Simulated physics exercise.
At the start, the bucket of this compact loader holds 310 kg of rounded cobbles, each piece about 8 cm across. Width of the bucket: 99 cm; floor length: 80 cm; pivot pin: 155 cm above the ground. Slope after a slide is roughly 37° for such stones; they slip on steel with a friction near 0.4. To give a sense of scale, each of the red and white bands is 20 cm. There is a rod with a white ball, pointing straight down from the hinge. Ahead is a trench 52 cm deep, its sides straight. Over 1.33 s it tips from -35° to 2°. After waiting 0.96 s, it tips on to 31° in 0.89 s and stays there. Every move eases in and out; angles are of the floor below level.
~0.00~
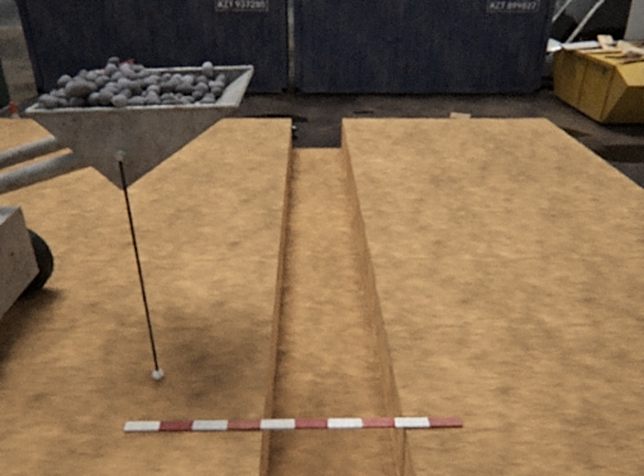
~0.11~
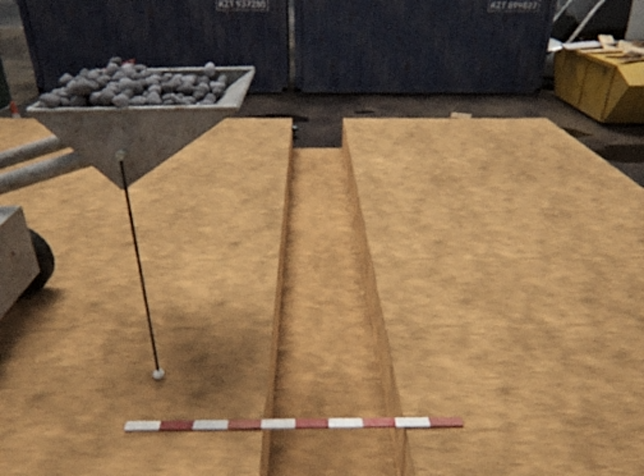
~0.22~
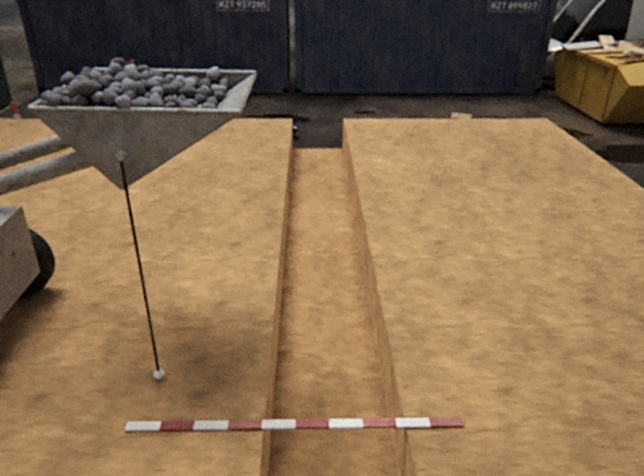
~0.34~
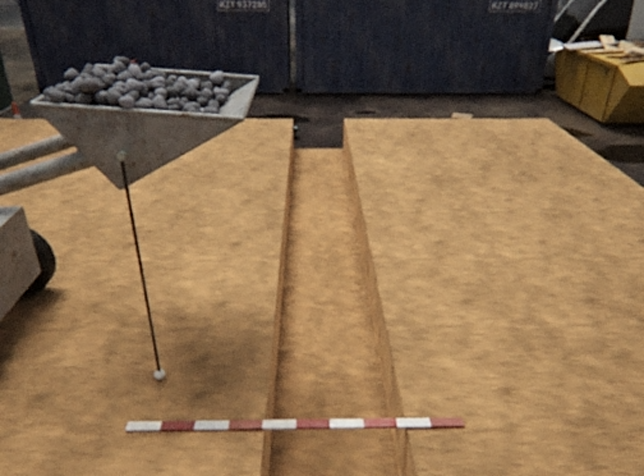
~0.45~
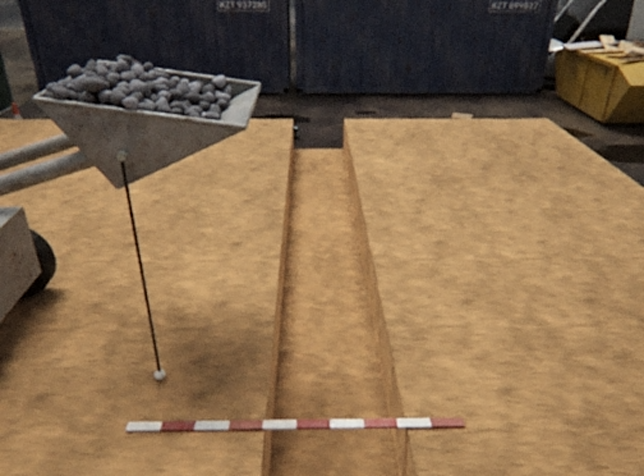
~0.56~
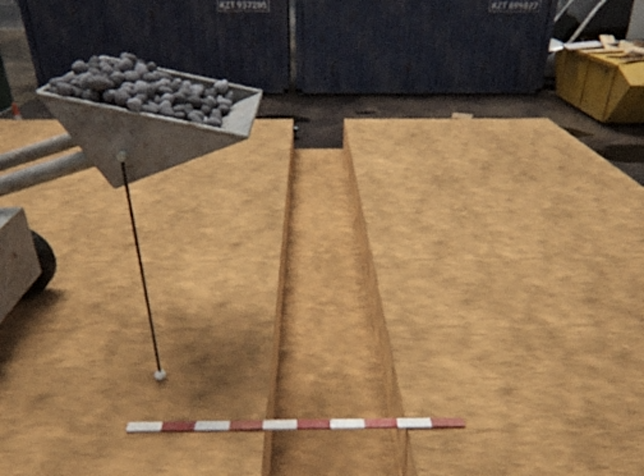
A grey loader bucket heaped with rounded grey stones tilts slowly, its right edge dipping a little, at the upper left of an outdoor yard seen from slightly above. A straight trench cuts through the tan ground beyond a red and white striped bar, with dark blue containers and a yellow skip behind. The stones shift slightly with the bucket, while the hanging rod with its white ball and the view stay still.
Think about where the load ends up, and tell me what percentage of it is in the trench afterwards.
Roughly 95 per cent of the load.
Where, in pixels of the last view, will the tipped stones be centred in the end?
Their middle lands near (337, 371).
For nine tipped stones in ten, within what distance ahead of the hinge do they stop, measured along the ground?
Close to 150 cm from the hinge.
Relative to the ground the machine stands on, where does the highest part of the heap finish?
The top ends up around 8 cm above the machine's ground.
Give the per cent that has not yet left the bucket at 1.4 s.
I'd say near 100 per cent is still held inside.
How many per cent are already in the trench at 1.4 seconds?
I'd put it near 0 per cent.
After 1.0 s the floor is at -4°; 100 % in the bucket; the foremost stones are at (220, 132).
After 1.4 s the floor is at 2°; 100 % in the bucket; the foremost stones are at (235, 147).
After 3.6 s the floor is at 31°; 24 % in the bucket, 17 % short of the trench, 59 % in the trench; the foremost stones are at (355, 362).
After 6.2 s the floor is at 31°; 0 % in the bucket, 4 % short of the trench, 96 % in the trench; the foremost stones are at (382, 386).
